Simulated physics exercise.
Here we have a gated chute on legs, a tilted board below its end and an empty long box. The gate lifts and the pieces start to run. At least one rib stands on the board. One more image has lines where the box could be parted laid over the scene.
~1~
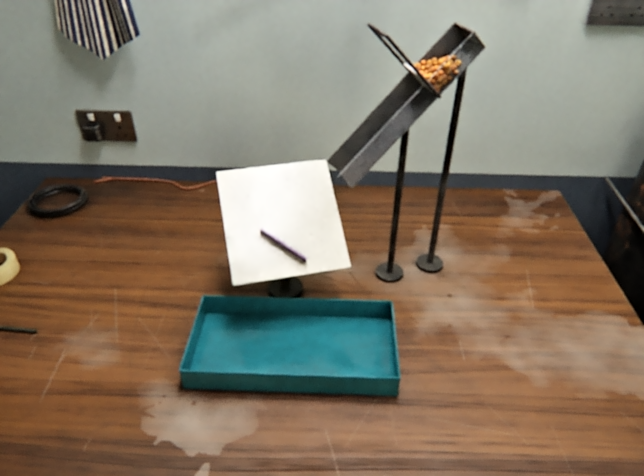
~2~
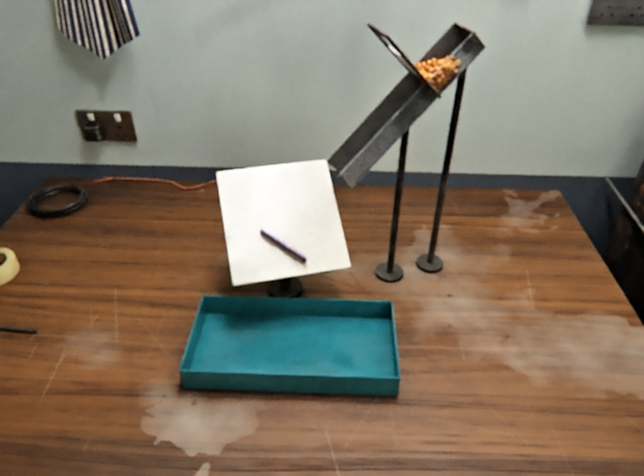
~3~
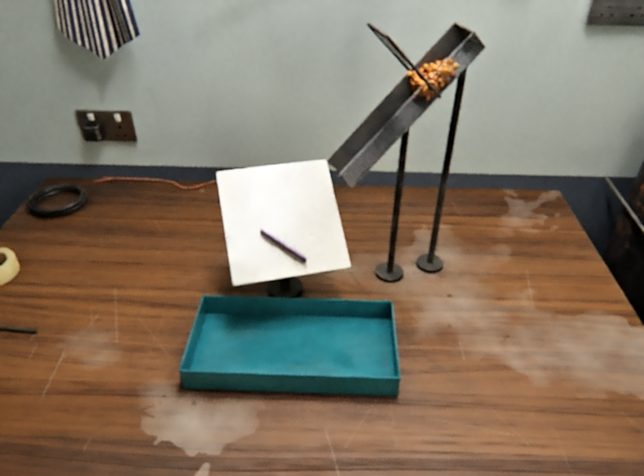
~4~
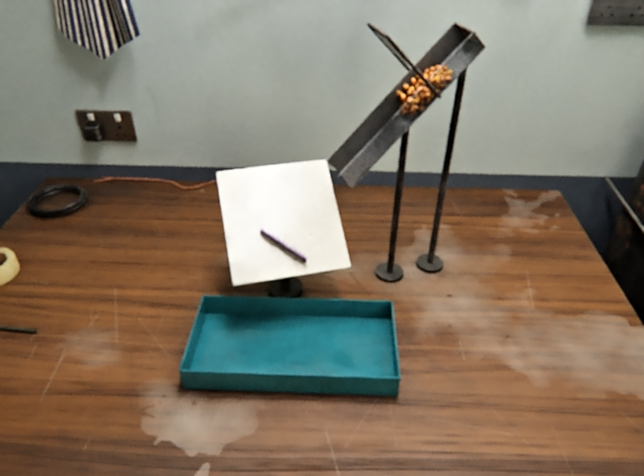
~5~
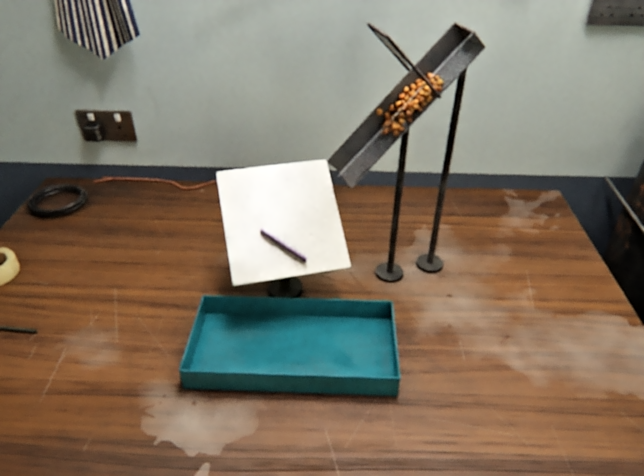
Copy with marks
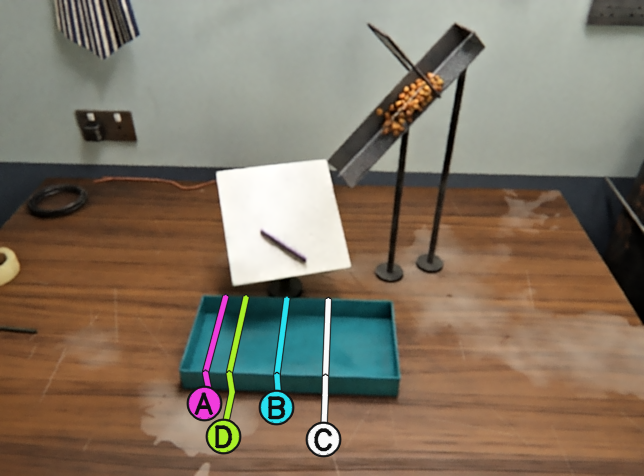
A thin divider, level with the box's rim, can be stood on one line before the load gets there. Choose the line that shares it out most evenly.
C is best.
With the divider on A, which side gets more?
More lands on the right.
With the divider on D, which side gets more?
Right.
On the marked copy, line A crosses the front rim at (205, 371); line B crosses the front rim at (277, 374); line C crosses the front rim at (325, 375); line D crosses the front rim at (229, 372).
With A, of what is caught, none on the left of the divider, all on the right.
With B, of what is caught, a small part on the left of the divider, nearly all on the right.
With C, of what is caught, about half on the left of the divider, about half on the right.
With D, of what is caught, a stray few on the left of the divider, nearly all on the right.
